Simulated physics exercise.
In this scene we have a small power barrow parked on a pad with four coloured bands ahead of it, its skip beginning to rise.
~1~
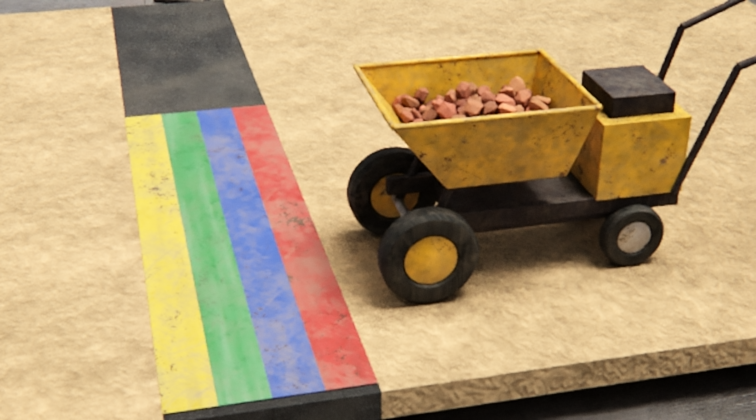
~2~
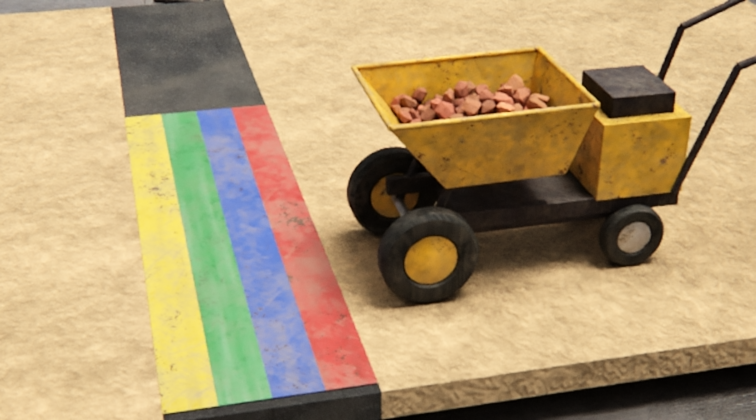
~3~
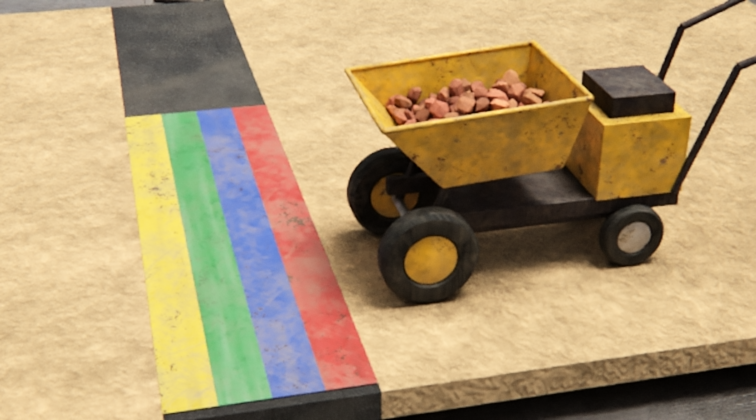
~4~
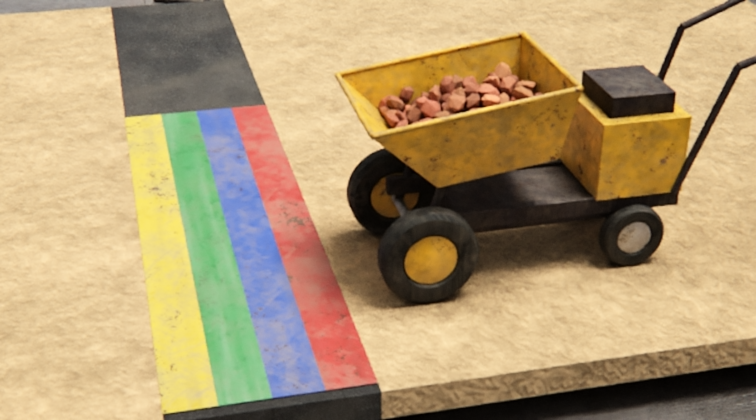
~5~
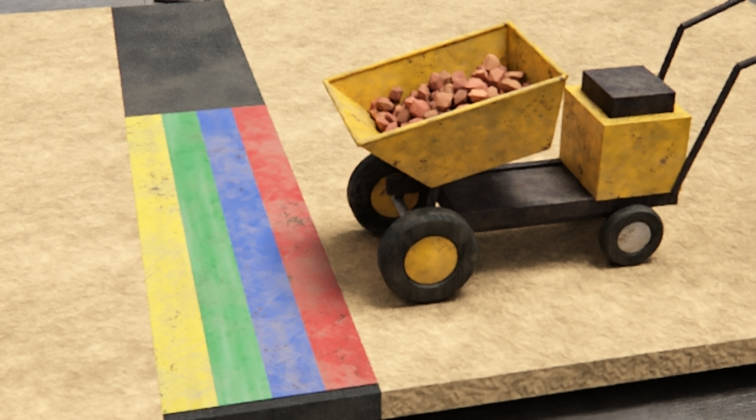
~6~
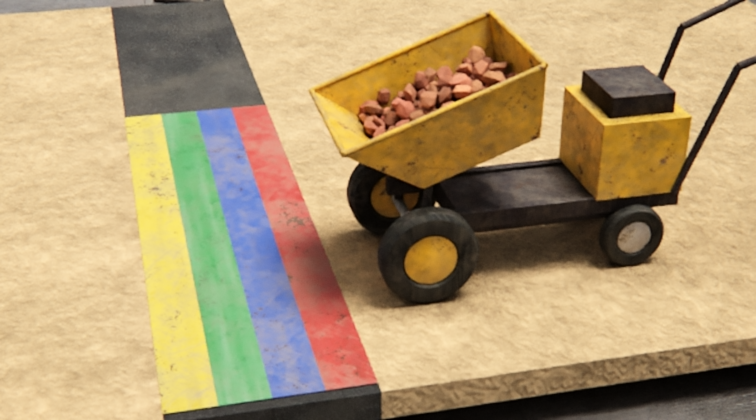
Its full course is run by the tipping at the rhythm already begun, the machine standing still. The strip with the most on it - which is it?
That is the green strip.
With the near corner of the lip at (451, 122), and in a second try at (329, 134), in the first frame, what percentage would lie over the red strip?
Some 30 % then some 0 %.
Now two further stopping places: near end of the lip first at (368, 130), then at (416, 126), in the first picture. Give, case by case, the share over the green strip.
First try: Some 30 %; second try: 30 %.
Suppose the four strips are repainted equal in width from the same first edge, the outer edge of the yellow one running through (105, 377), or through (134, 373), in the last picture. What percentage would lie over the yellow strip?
About 20 per cent first, then about 20 per cent.
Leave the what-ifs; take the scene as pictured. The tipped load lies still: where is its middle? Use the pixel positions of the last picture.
Centre at rest: Close to (211, 279).
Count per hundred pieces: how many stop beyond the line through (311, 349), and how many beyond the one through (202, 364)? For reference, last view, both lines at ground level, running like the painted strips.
Near 90 % and near 30 %, in that order.
Soon, skip tipped steeply; all in the skip.
A while on, skip tipped right over; most in the skip; a small part over the blue strip; a small part over the green strip.
Towards the end, skip tipped right over; a small part in the skip; a stray few over the red strip; about a quarter over the blue strip; about a third over the green strip; about a quarter over the yellow strip; a small part off the paint.
Finally, skip tipped right over; a small part in the skip; a stray few over the red strip; about a quarter over the blue strip; about a third over the green strip; about a quarter over the yellow strip; a small part off the paint.
